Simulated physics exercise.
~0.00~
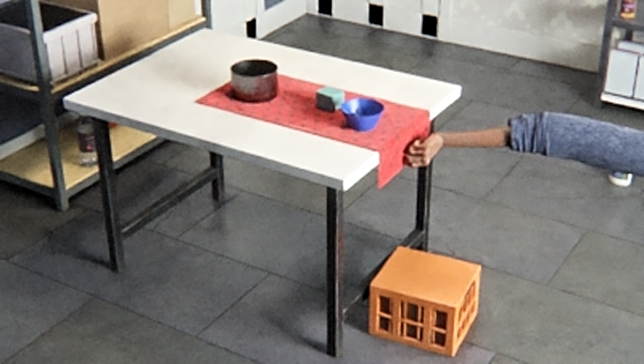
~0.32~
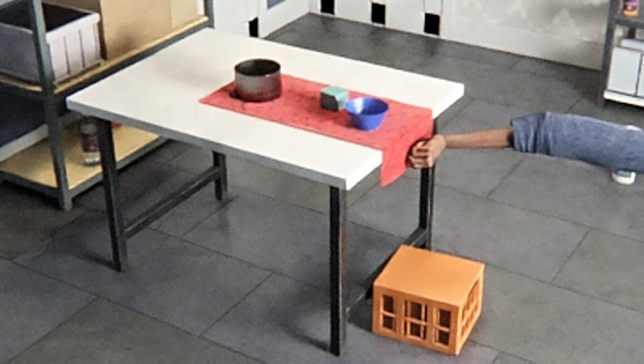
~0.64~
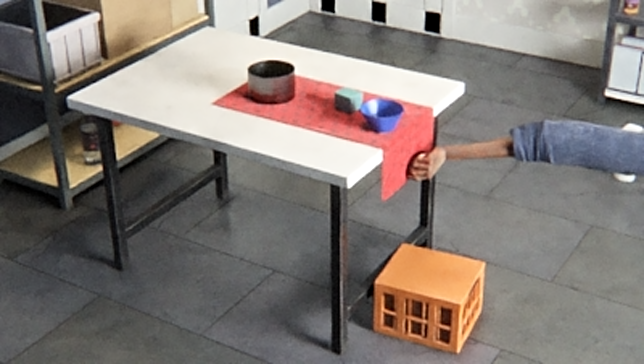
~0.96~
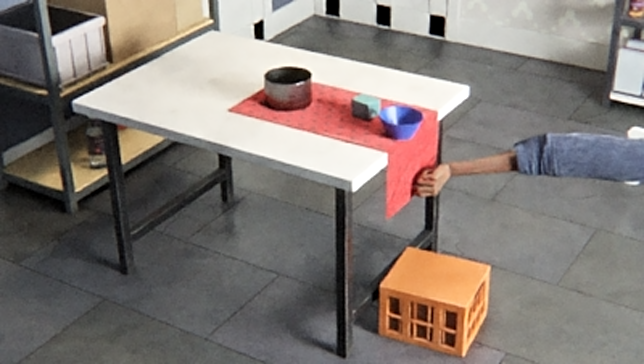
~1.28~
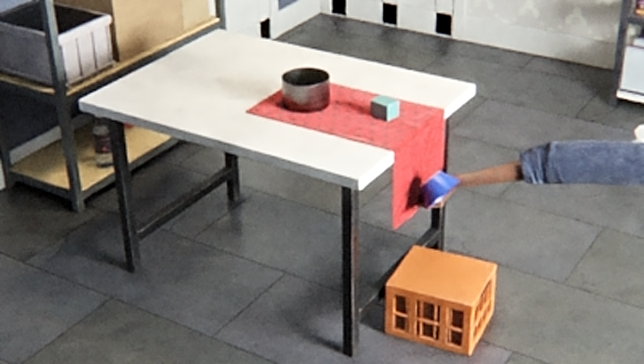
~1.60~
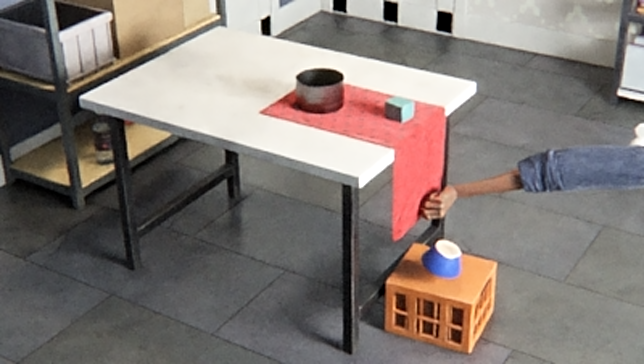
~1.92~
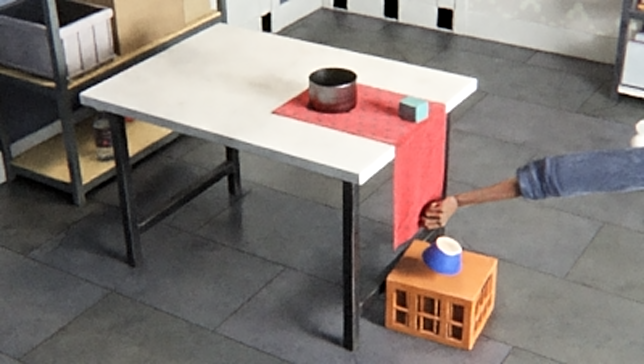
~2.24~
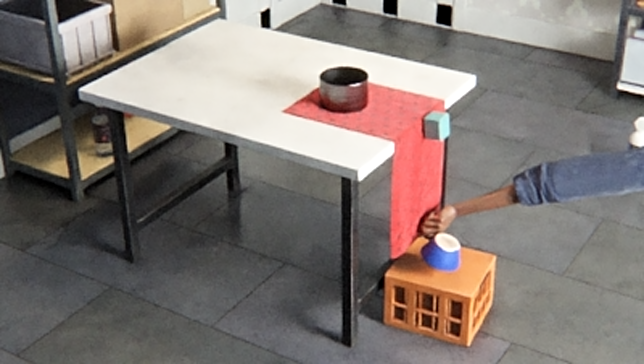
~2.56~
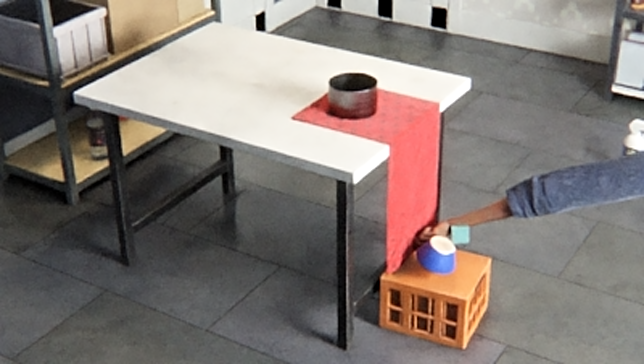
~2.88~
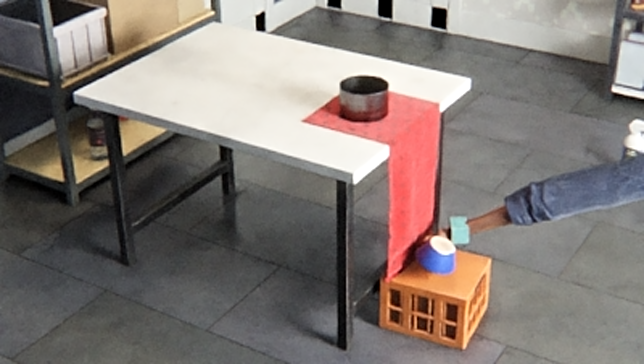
A hand pulled a red runner down over the table's edge toward an orange crate, dragging a pot along as the blue bowl toppled onto the crate, then the turquoise block dropped beside the hand, leaving the pot still on the table.
